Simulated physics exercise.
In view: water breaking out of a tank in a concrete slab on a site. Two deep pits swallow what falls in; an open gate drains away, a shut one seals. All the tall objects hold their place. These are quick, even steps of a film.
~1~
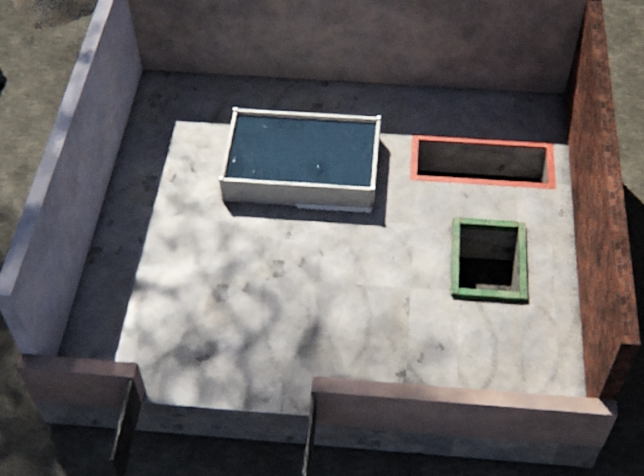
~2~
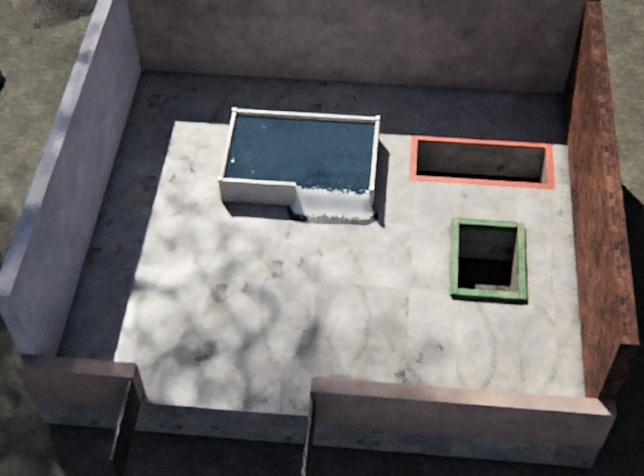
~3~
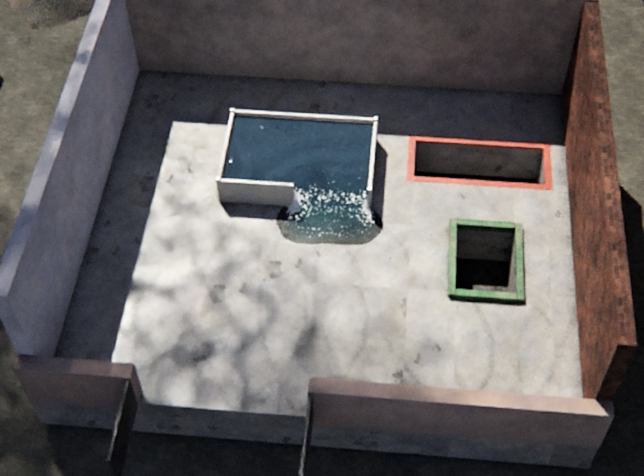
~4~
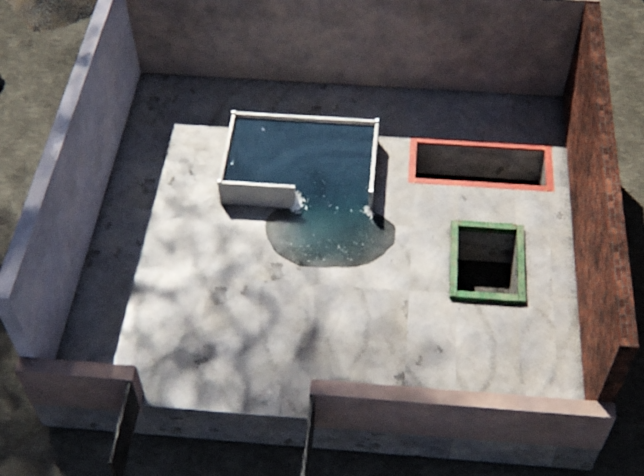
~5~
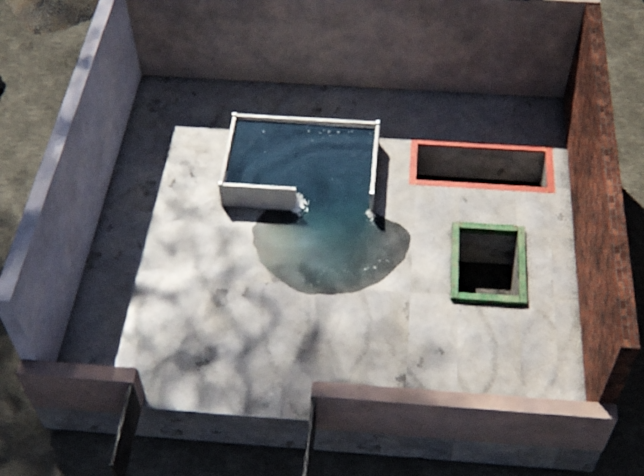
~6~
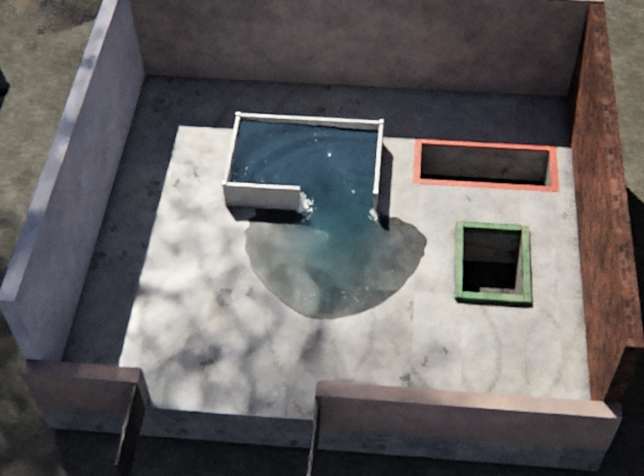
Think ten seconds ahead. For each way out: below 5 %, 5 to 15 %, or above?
The gate takes above 15 %; the red pit takes from 5 to 15 %; the green pit takes not even 5 %.
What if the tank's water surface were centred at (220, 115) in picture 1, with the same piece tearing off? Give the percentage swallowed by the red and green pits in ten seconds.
Parts in a hundred: Red 2, green 0.
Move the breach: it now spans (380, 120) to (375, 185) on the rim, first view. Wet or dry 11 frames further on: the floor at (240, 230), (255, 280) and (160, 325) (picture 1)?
One after the other: Free of water, free of water, no water.
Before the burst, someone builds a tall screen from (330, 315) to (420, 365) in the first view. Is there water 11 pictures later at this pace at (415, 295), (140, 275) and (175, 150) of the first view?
One after the other: Flooded, clear, clear.
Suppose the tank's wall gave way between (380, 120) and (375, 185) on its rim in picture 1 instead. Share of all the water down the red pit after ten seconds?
In per cent: Red 60.
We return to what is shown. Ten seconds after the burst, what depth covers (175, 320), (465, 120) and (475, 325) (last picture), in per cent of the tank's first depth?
About 4, 0 and 10 per cent.
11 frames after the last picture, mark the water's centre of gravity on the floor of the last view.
Near (327, 227).
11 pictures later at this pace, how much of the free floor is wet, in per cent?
I make it 30 per cent.
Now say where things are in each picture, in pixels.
In the first frame, the water tank at (302, 151) is whole and still.
In the second frame, water pours out at (333, 200) and has run to (371, 219).
In the third frame, the front is at (372, 234), out from the gap at (331, 202).
In the fourth frame, the front is at (368, 259), out from the gap at (332, 203).
In the fifth frame, water pours out at (333, 206) and has run to (302, 287).
In the sixth frame, water pours out at (337, 205) and has run to (310, 312).
A moment on, water covers 20 % of the floor; the gate 0 %, the red pit 0 %, the green pit 0 %.
Next, water covers 30 % of the floor; the gate 3 %, the red pit 0 %, the green pit 0 %.
Then, water covers 35 % of the floor; the gate 11 %, the red pit 0 %, the green pit 0 %.
Later, water covers 45 % of the floor; the gate 21 %, the red pit 1 %, the green pit 0 %.
In the end, water covers 50 % of the floor; the gate 29 %, the red pit 7 %, the green pit 0 %.
